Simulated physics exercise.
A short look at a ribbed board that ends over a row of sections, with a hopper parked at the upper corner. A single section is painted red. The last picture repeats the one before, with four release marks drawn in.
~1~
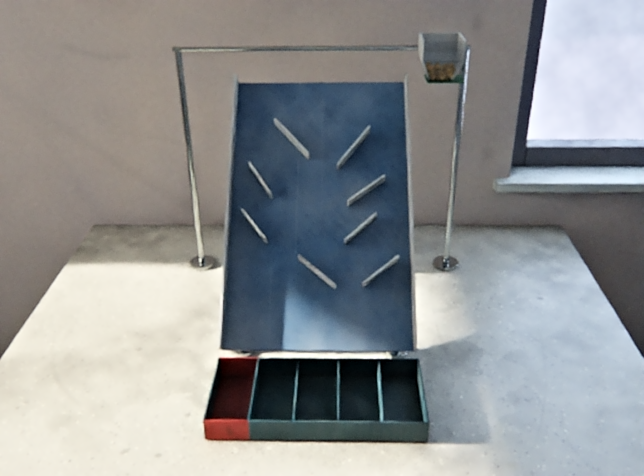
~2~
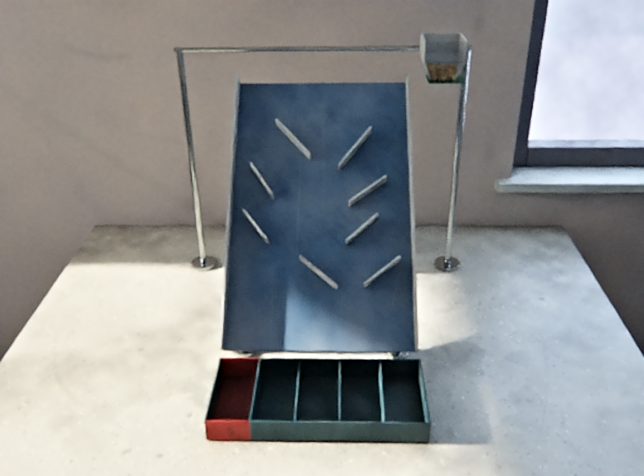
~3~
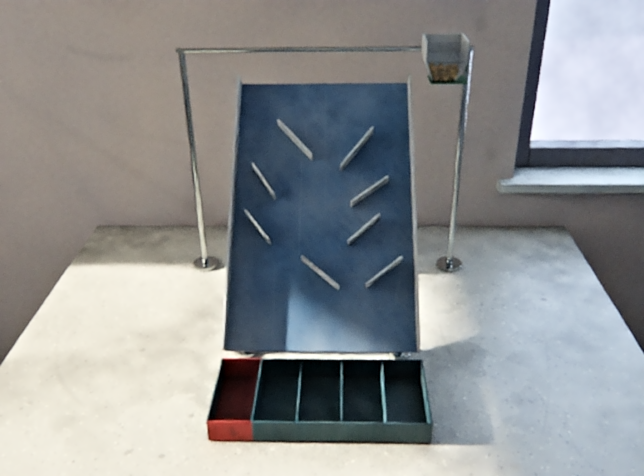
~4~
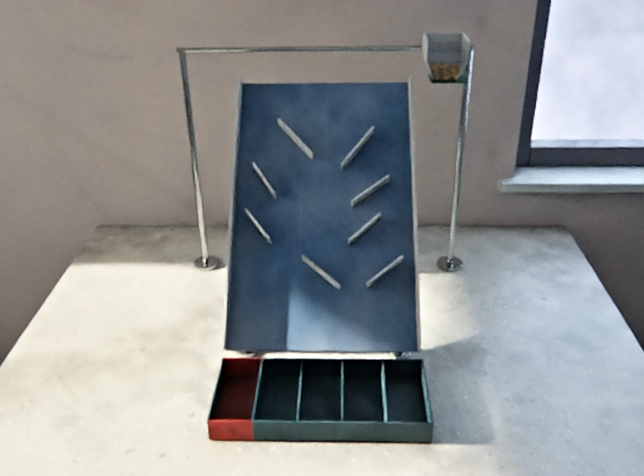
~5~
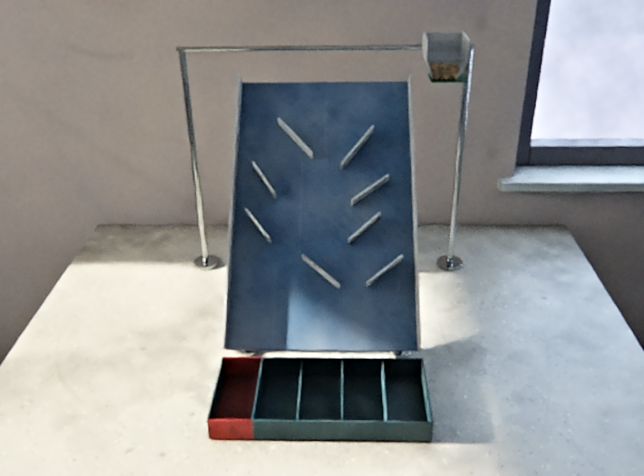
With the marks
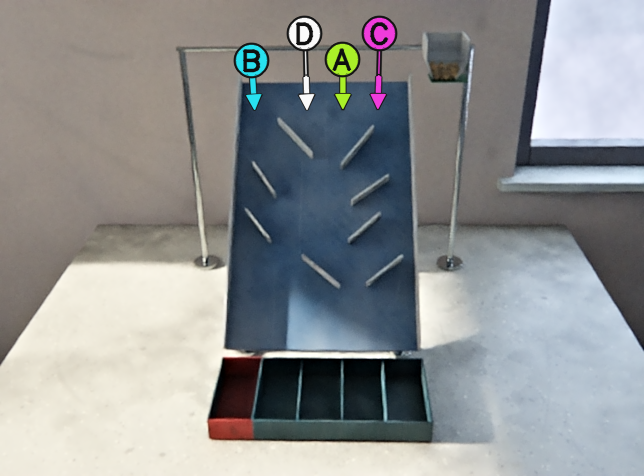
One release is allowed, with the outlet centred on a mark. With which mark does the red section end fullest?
Mark B.
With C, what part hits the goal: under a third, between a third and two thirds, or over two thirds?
Mark C gives under a third.
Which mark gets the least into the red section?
D it is.
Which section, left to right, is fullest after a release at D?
It is the fourth one.
On the marked copy, mark A meets the board at (342, 103); mark B meets the board at (254, 104); mark C meets the board at (378, 103); mark D meets the board at (306, 104).
For mark A, about a tenth in the red section, the larger part in other sections.
For mark B, roughly half in the red section, roughly a third in other sections, about a tenth outside the box.
For mark C, about a tenth in the red section, the larger part in other sections, about a tenth outside the box.
For mark D, just a few in the red section, almost all in other sections.
